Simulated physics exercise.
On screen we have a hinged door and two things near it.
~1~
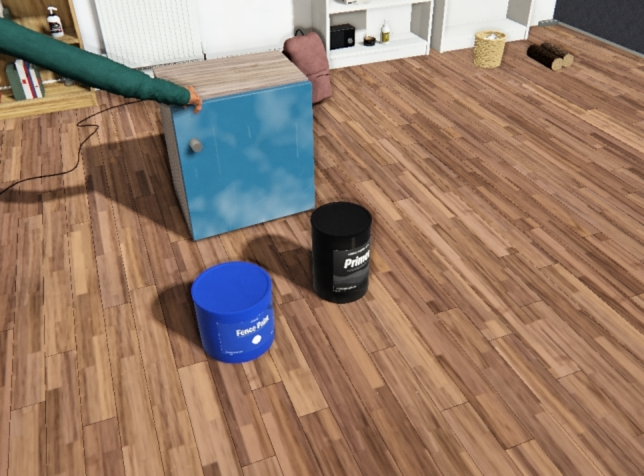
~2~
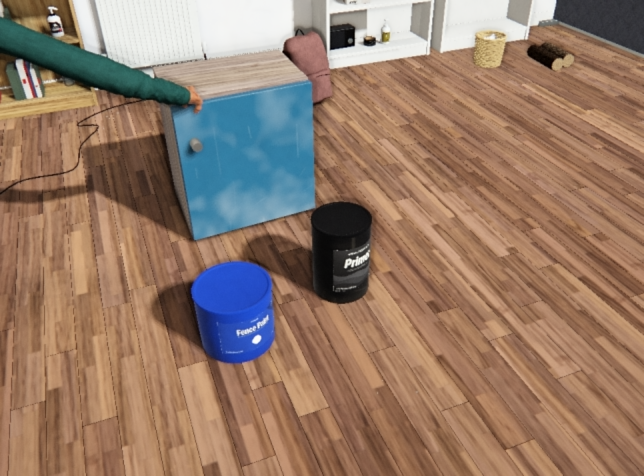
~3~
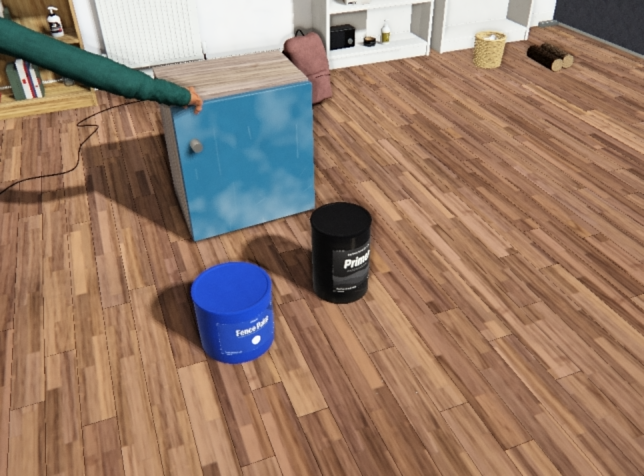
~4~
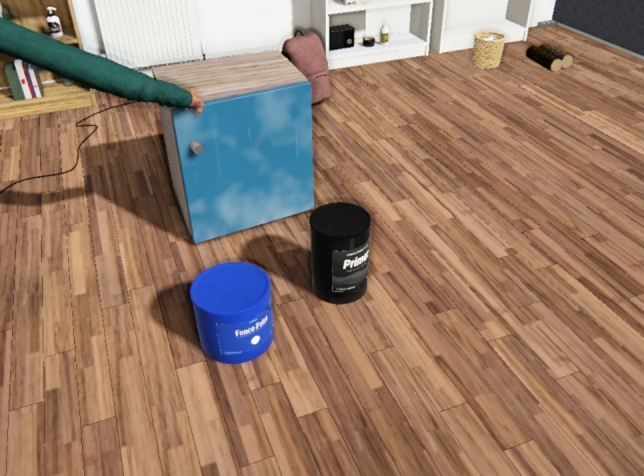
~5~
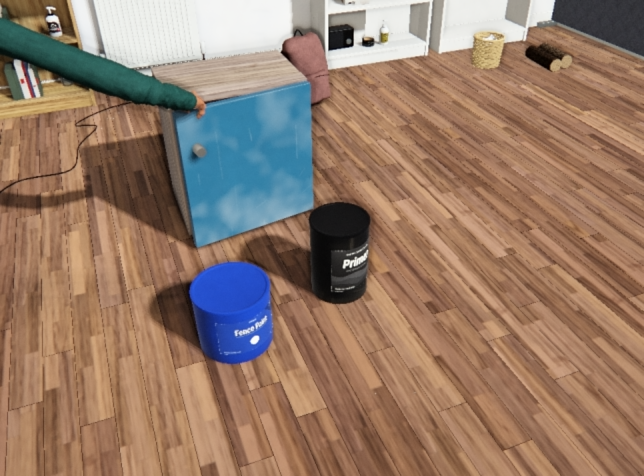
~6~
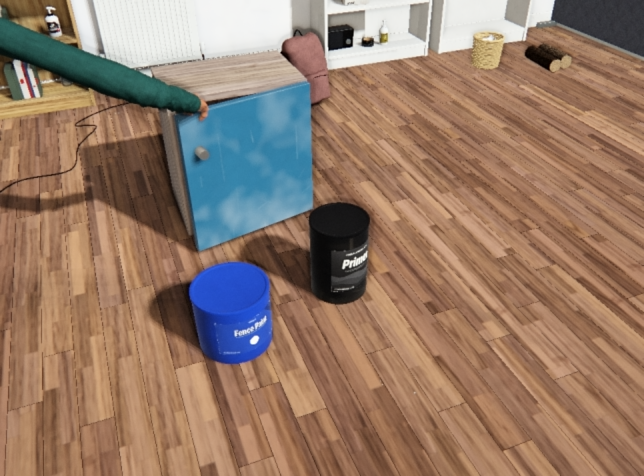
A green-sleeved arm slowly pulled the blue cabinet door slightly open from its upper left corner, while a blue pail and a black pail stayed still on the wooden floor in front.
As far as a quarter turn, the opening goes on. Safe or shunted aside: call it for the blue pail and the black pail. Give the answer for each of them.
Blue pail - safe; black pail - shunted aside.
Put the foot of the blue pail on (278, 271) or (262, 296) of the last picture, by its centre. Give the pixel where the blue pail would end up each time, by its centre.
About (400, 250), then about (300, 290).
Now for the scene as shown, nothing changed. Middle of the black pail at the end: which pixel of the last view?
Its middle settles around (393, 248) in the last picture.
Then, 1.64 s past the last view, door 72° open; blue pail at rest near (233, 313); black pail travelled a little near (348, 254).
Then, 1.86 s past the last view, door 80° open; blue pail at rest near (233, 313); black pail travelled a little near (368, 252).
Then, 2.02 s past the last view, door 86° open; blue pail at rest near (233, 313); black pail travelled about its own width near (382, 250).
Finally, the blue pail escapes contact, near (233, 313); the black pail gets knocked, near (393, 248).
